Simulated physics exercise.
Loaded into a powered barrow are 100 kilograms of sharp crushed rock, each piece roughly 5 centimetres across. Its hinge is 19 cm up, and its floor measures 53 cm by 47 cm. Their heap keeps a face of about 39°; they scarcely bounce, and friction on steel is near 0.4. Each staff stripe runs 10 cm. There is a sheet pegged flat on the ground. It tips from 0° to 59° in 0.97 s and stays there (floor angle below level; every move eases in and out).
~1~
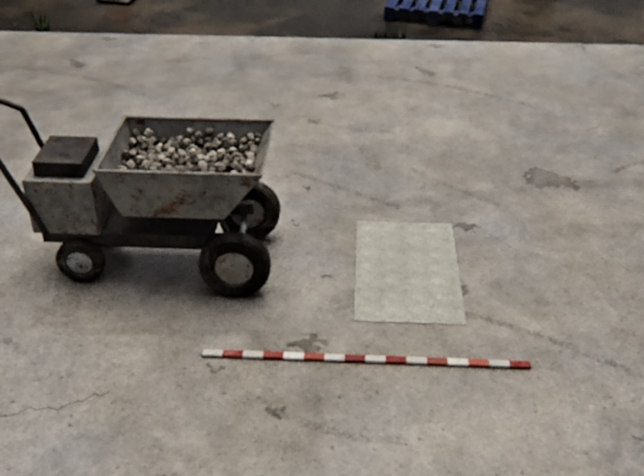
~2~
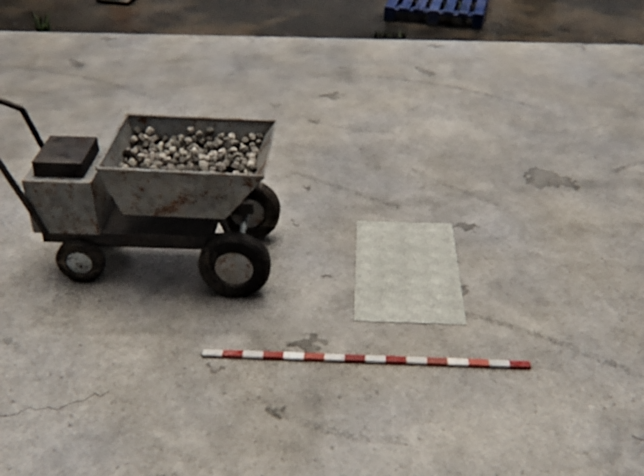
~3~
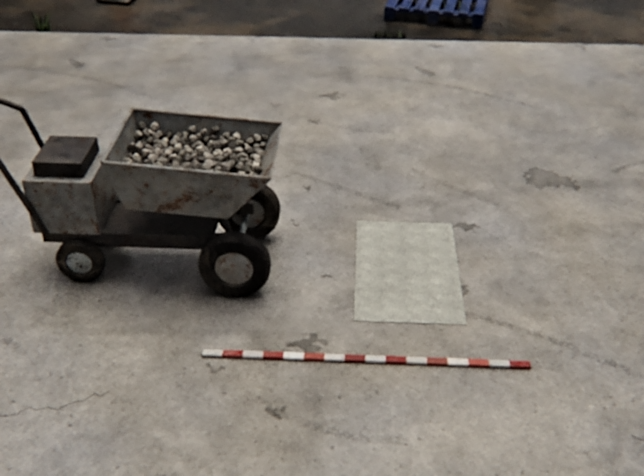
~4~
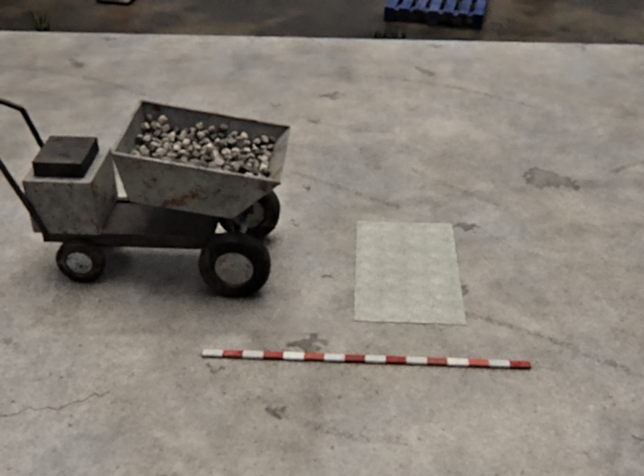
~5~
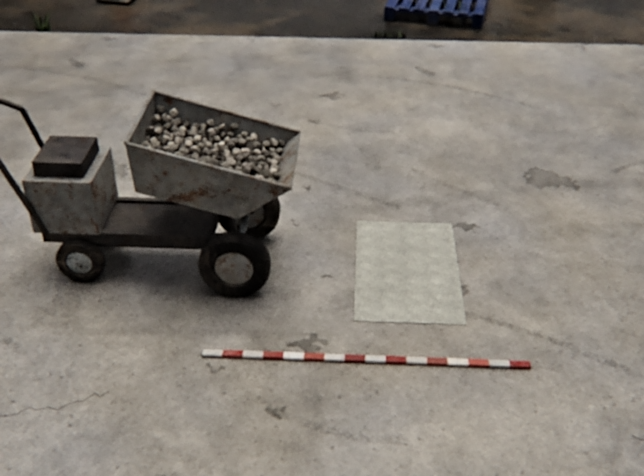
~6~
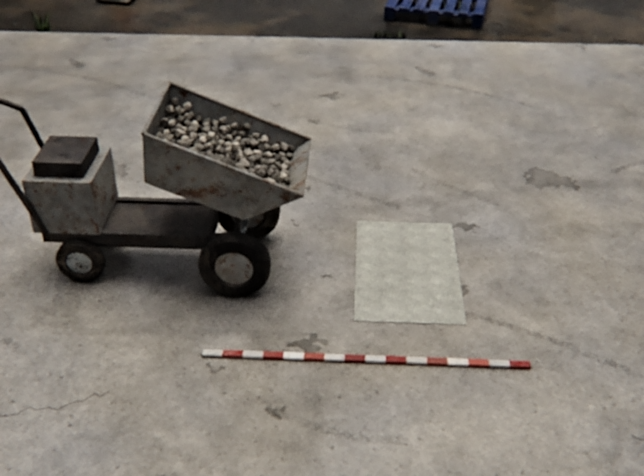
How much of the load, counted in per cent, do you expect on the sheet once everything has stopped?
I expect around 20 per cent on the sheet.
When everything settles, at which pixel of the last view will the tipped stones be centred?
Roughly at pixel (376, 268).
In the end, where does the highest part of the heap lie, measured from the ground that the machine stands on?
It rests some 10 cm higher than the ground the machine stands on.
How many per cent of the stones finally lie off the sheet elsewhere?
About 0%.
A little later the floor is at 50°; 100 % in the tray; the foremost stones are at (320, 205).
Then the floor is at 59°; 98 % in the tray, 1 % short of the sheet, 1 % on the sheet; the foremost stones are at (361, 236).
Later still the floor is at 59°; 87 % in the tray, 2 % short of the sheet, 11 % on the sheet; the foremost stones are at (417, 273).
In the end the floor is at 59°; 77 % in the tray, 5 % short of the sheet, 18 % on the sheet; the foremost stones are at (444, 264).
